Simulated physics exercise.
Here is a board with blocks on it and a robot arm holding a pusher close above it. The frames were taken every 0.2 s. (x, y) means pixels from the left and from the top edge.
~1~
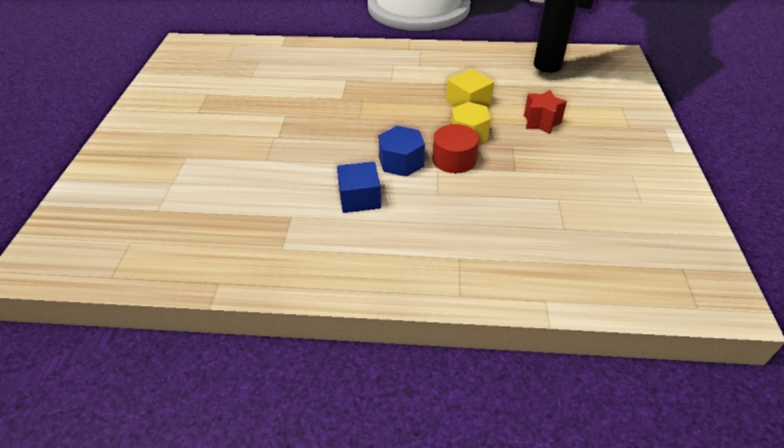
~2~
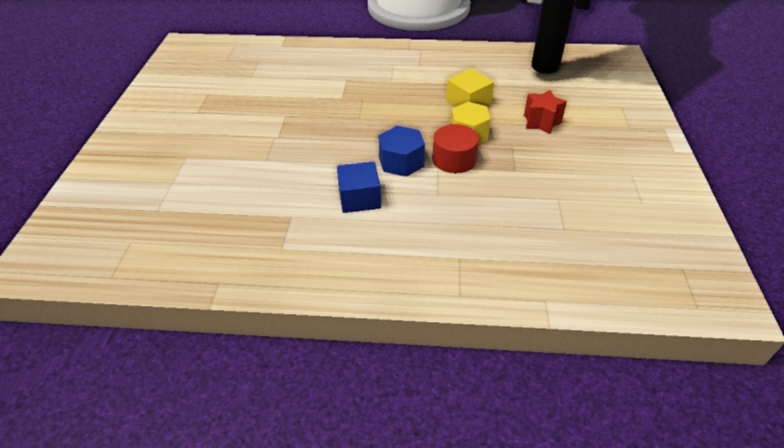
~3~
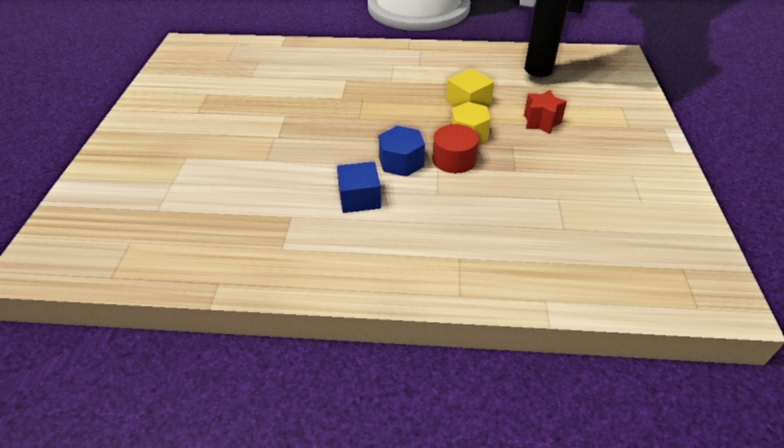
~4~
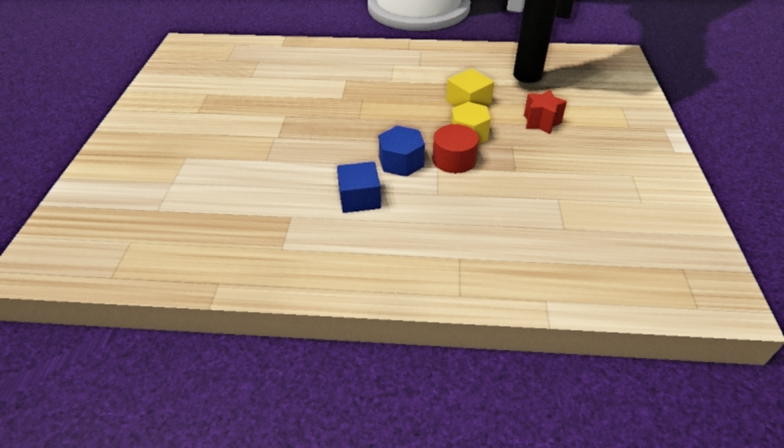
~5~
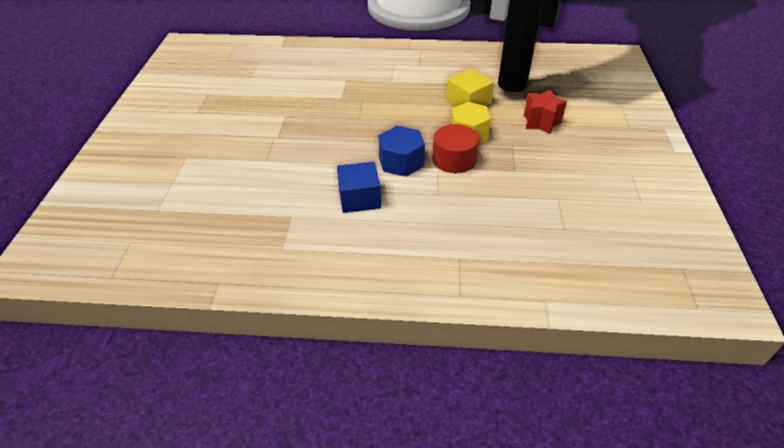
A black pusher on a robot arm, its white base partly in view, reaches over the far right of a pale wooden board on purple fabric, seen from above the near edge by a still camera. Two yellow blocks sit above a red cylinder, with two blue blocks to the left and a red star to the right. The pusher slides left and nearer, between the yellow blocks and star, while every block stays still.
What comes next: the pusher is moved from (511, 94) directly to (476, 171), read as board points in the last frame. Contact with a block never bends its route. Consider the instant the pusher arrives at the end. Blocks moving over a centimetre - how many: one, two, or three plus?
Blocks displaced: 2.
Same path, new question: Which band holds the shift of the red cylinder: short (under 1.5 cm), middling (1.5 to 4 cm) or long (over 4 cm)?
From 1.5 to 4 cm.
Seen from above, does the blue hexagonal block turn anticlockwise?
No, it doesn't check out.
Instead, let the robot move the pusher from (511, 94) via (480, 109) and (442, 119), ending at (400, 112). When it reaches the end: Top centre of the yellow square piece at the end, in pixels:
That would be at about pixel (412, 74).
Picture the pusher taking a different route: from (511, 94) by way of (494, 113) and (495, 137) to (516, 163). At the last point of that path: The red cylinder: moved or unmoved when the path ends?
Displaced.
On the path given first. One third of the way, pusher (502, 108); nothing pushed yet.
Two thirds of the way, pusher (490, 134); red cylinder (445, 146); yellow hexagonal block (456, 122), turned 45° clockwise.
At the end, pusher (477, 162); blue hexagonal block (395, 140), turned 20° clockwise; red cylinder (438, 151); yellow square piece unmoved; yellow hexagonal block (451, 122), turned 75° clockwise.
